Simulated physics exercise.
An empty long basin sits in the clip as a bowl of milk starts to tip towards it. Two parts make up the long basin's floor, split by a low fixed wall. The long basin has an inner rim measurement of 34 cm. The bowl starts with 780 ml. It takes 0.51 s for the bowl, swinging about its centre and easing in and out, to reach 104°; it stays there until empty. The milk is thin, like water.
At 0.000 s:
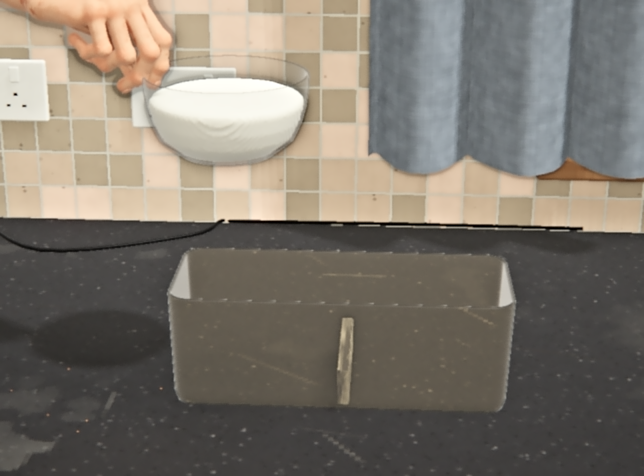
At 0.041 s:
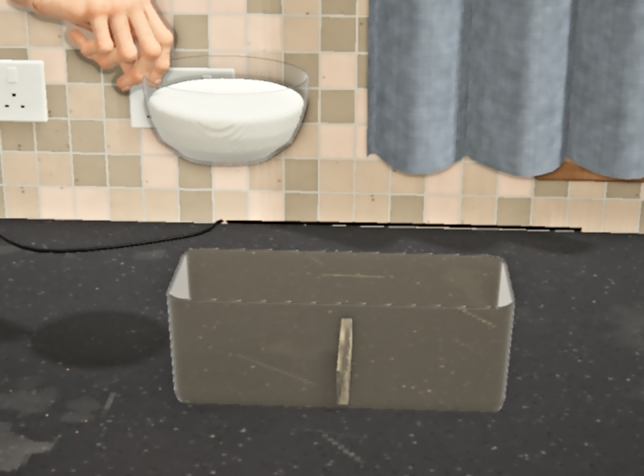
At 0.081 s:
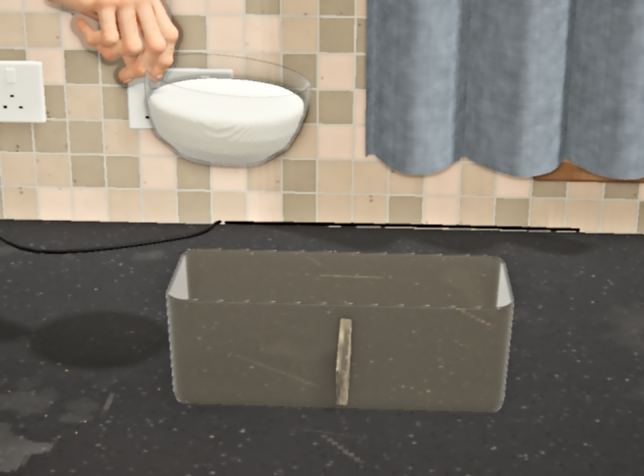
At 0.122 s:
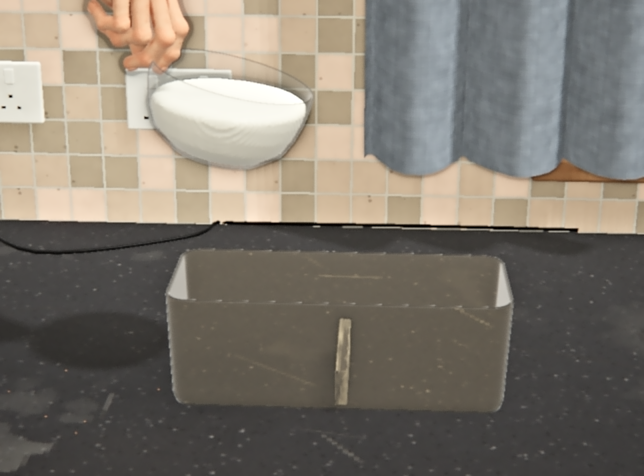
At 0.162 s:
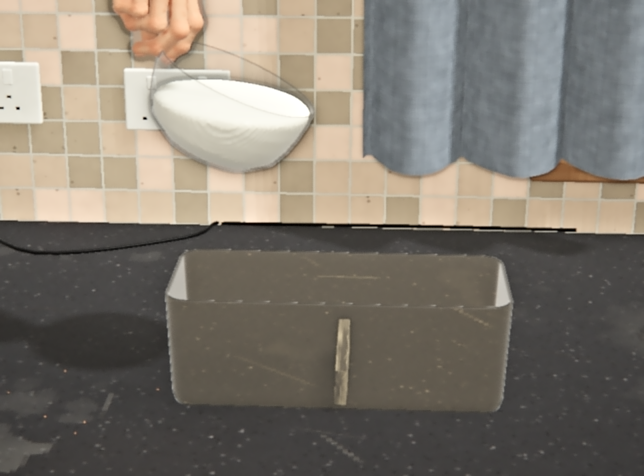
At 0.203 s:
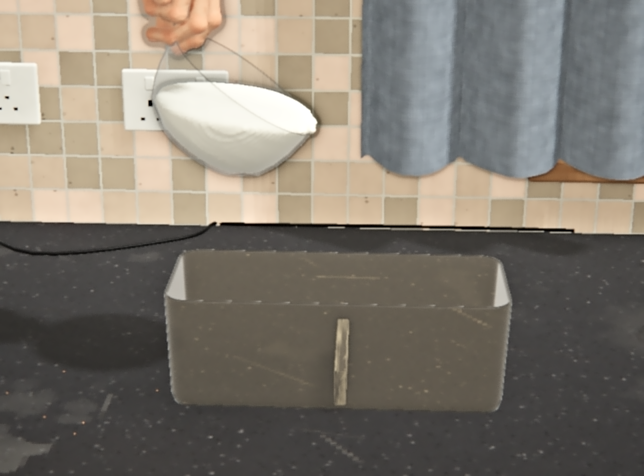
The clip opens on a glass bowl of milk held level by a hand above an empty, two-part long basin on a dark speckled counter. The hand lifts the bowl's left side, slowly and then faster, tilting it down to the right until the milk just reaches the lowered rim.
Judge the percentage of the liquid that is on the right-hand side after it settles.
My estimate is 50 %.
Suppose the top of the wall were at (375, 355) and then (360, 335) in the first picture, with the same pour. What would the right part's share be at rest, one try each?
Around 35 and 40 percent, in that order.
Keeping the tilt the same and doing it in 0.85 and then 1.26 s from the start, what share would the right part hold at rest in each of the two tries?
I'd expect close to 65 per cent and then close to 70 per cent.
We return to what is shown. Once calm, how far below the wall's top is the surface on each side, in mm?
On the left it's about 22 mm; on the right, about 20 mm.
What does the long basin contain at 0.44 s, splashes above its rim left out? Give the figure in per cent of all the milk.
26 %, more or less.
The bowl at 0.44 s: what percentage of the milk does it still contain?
Roughly 16 per cent.
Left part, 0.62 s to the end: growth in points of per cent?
About 14 percent, give or take.
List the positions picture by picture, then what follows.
It leans 0°; its right rim is at (308, 77); the milk meets the walls at (151, 95) and (304, 97); the long basin's rim runs from (177, 274) to (510, 283); the wall's top is at (346, 344), in the first picture.
It leans 2°; its right rim is at (308, 80); the milk meets the walls at (150, 94) and (303, 99), in the second picture.
It leans 6°; its right rim is at (310, 87); the milk meets the walls at (151, 92) and (304, 101), in the third picture.
It leans 14°; its right rim is at (312, 99); the milk meets the walls at (154, 90) and (306, 106), in the fourth picture.
It leans 24°; its right rim is at (313, 114); the milk meets the walls at (156, 89) and (311, 110), in the fifth picture.
It leans 36°; its right rim is at (310, 131); the milk meets the walls at (157, 91) and (307, 117); 2 per cent is over the edge, in the sixth picture.
By 0.44 s the tilt is 100° and 17 per cent is still to pour, 1 is left of the wall and 25 right of it.
By 0.62 s the tilt is 104° and 1 per cent is still to pour, 32 is left of the wall and 58 right of it.
By 0.81 s the tilt is 104° and 0 per cent is still to pour, 41 is left of the wall and 49 right of it.
By 1.01 s the tilt is 104° and 0 per cent is still to pour, 45 is left of the wall and 52 right of it.
At rest 46 per cent lies left of the wall, 50 right of it and 4 outside.
